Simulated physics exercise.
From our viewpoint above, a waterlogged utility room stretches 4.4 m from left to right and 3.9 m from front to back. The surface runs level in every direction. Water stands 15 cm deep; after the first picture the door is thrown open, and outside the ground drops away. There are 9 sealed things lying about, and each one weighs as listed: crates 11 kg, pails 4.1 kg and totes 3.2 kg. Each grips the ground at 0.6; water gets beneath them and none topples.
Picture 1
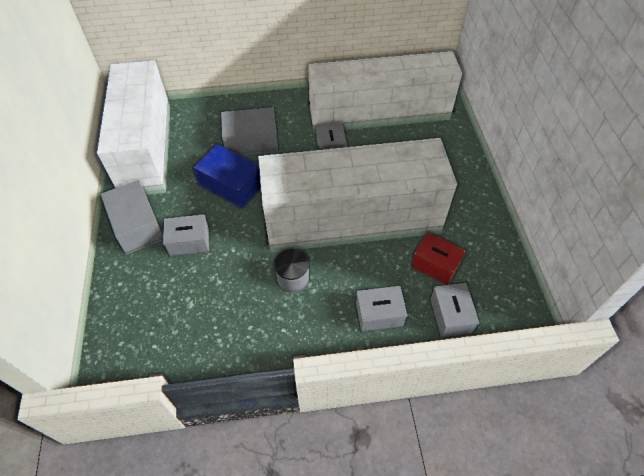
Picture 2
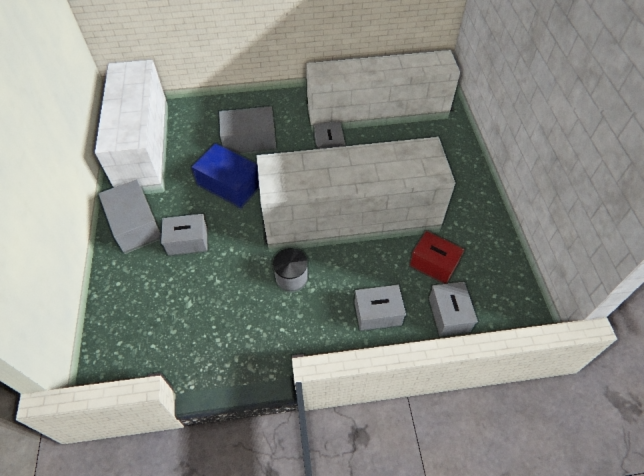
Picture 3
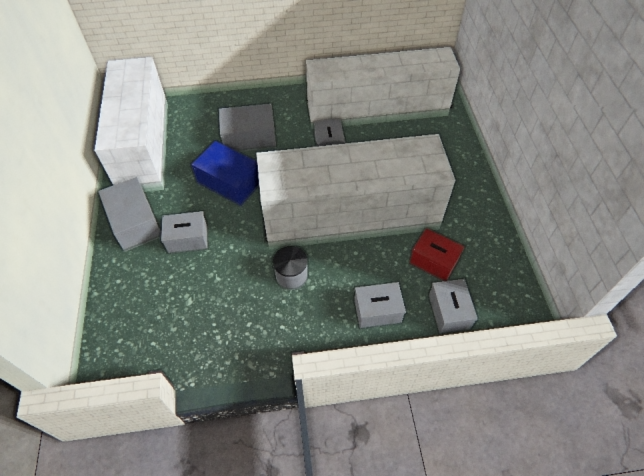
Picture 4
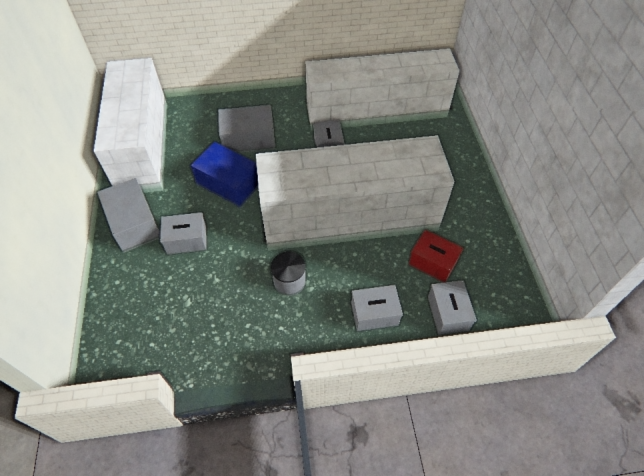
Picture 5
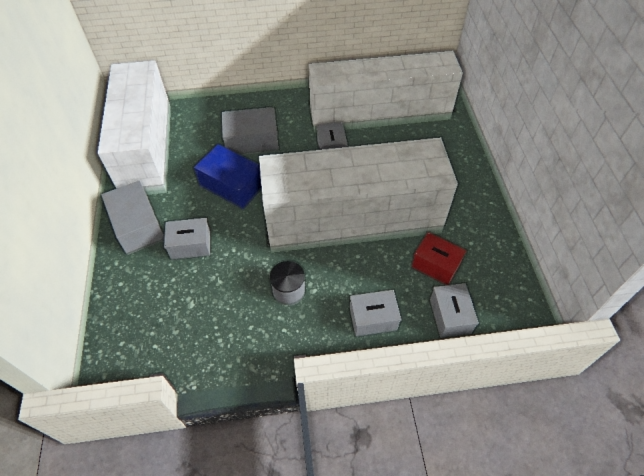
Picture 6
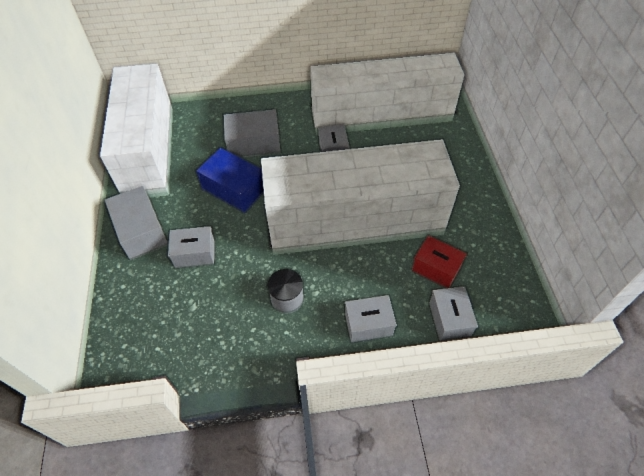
A dark door at the front of a walled room swung open, and after a pause a few of the gray boxes and a round gray container shifted slightly, while the rest barely moved.
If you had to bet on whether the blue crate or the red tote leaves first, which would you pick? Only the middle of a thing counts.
I would pick the blue one.
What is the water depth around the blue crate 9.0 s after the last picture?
Close to 8 centimetres.
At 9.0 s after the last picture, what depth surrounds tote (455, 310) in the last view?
I'd say some 9 cm.
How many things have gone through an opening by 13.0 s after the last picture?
5 in total.
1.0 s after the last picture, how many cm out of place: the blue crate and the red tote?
About 20 and 20 cm by then.
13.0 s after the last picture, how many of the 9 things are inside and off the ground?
Count at that moment: 4.
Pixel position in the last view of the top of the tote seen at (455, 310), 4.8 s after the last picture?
Roughly (365, 327) in the last view.
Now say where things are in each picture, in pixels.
The first frame shows the blue crate at (228, 167) floats; the red tote at (440, 252), afloat; 15 cm deep round most things; 0 of 9 have shifted.
The second frame shows the blue crate at (226, 166), afloat; the red tote at (438, 251) floats; 15 cm deep round most things; 0 of 9 have shifted.
The third frame shows the blue crate at (226, 164) floats; the red tote at (438, 248) floats; 15 cm deep round most things; 0 of 9 have shifted.
The fourth frame shows the blue crate at (225, 165) floats; the red tote at (437, 250), afloat; 15 cm deep round most things; 0 of 9 have shifted.
The fifth frame shows the blue crate at (228, 167) floats; the red tote at (440, 252), afloat; 15 cm deep round most things; 2 of 9 have shifted.
The sixth frame shows the blue crate at (230, 171) floats; the red tote at (441, 256) floats; 14 cm deep round most things; 3 of 9 have shifted.
Then, 1.0 s after the last picture the blue crate is near (227, 183), 0.2 m from its start, afloat; the red tote is near (424, 259), 0.2 m from its start, afloat; 0 of 9 are out; 9 afloat.
Then, 4.8 s after the last picture the blue crate is near (222, 261), 1.1 m from its start, afloat; the red tote is near (366, 275), 0.8 m from its start, afloat; 2 of 9 are out; 7 afloat.
Then, 9.0 s after the last picture the blue crate is near (223, 383), 2.3 m from its start, afloat; the red tote is near (318, 290), 1.2 m from its start, afloat; 3 of 9 are out; 6 afloat.
Then, 13.0 s after the last picture the blue crate has gone out (9.2 s after the last picture); the red tote is near (252, 355), 2.0 m from its start, afloat; 5 of 9 are out; 4 afloat.
